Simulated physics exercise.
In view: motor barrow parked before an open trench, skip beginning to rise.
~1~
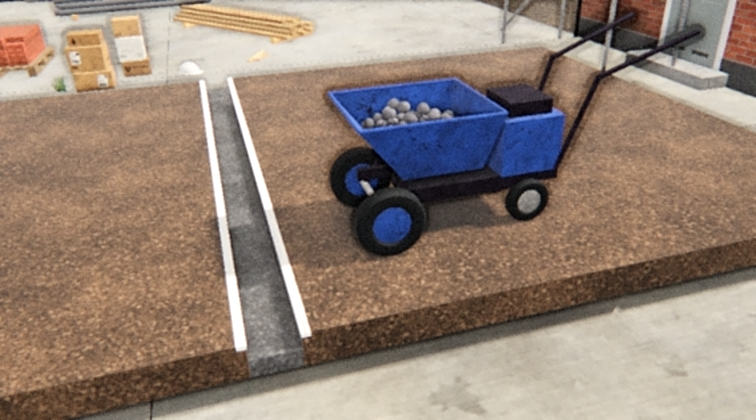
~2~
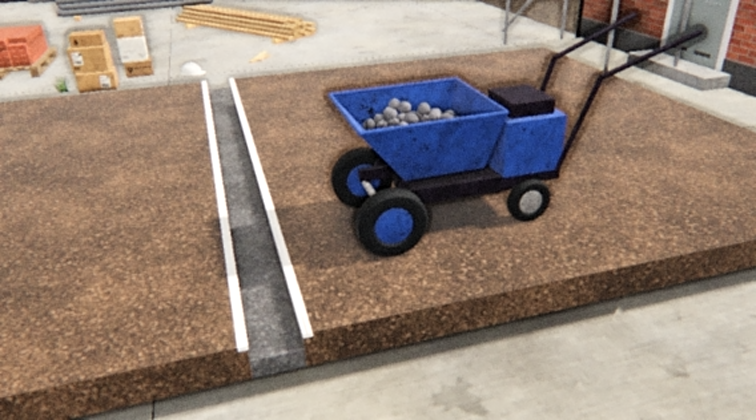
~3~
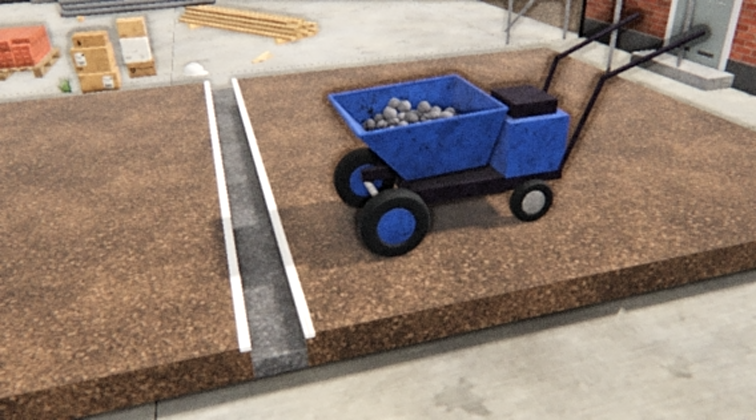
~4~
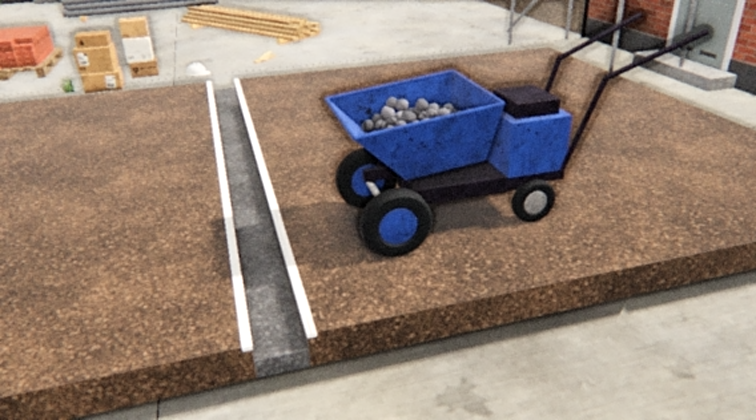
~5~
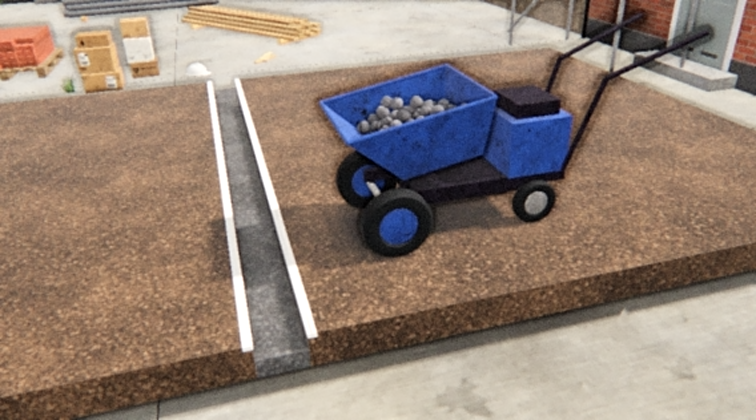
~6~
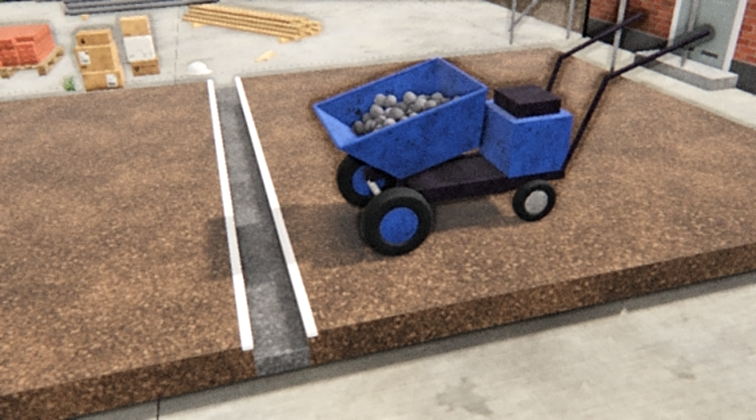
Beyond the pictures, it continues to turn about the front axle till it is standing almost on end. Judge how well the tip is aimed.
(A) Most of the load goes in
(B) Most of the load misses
The answer is A.
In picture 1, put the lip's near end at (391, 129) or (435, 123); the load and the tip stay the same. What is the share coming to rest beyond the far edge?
Result: Try 1 = 10 %, try 2 = 0 %.
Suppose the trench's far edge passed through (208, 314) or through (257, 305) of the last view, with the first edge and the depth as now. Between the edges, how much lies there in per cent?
For the first it's 90 per cent, for the second 50 per cent.
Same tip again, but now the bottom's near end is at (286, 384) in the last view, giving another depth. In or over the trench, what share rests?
About 100 per cent.
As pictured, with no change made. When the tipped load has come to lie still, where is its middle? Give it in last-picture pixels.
The centre comes to rest close to (258, 248).
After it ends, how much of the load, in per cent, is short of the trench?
Result: Close to 5 %.
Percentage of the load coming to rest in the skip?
Roughly 5 per cent of the load.
Soon after the last picture, skip tipped steeply; all in the skip.
A little later, skip tipped right over; most in the skip; about a quarter in or heaped over the trench; a stray few beyond it; a stray few falling.
Later still, skip tipped right over; a small part in the skip; a stray few short of the trench; most in or heaped over the trench; a small part beyond it.
At rest, skip tipped right over; a small part in the skip; a small part short of the trench; most in or heaped over the trench; a small part beyond it.
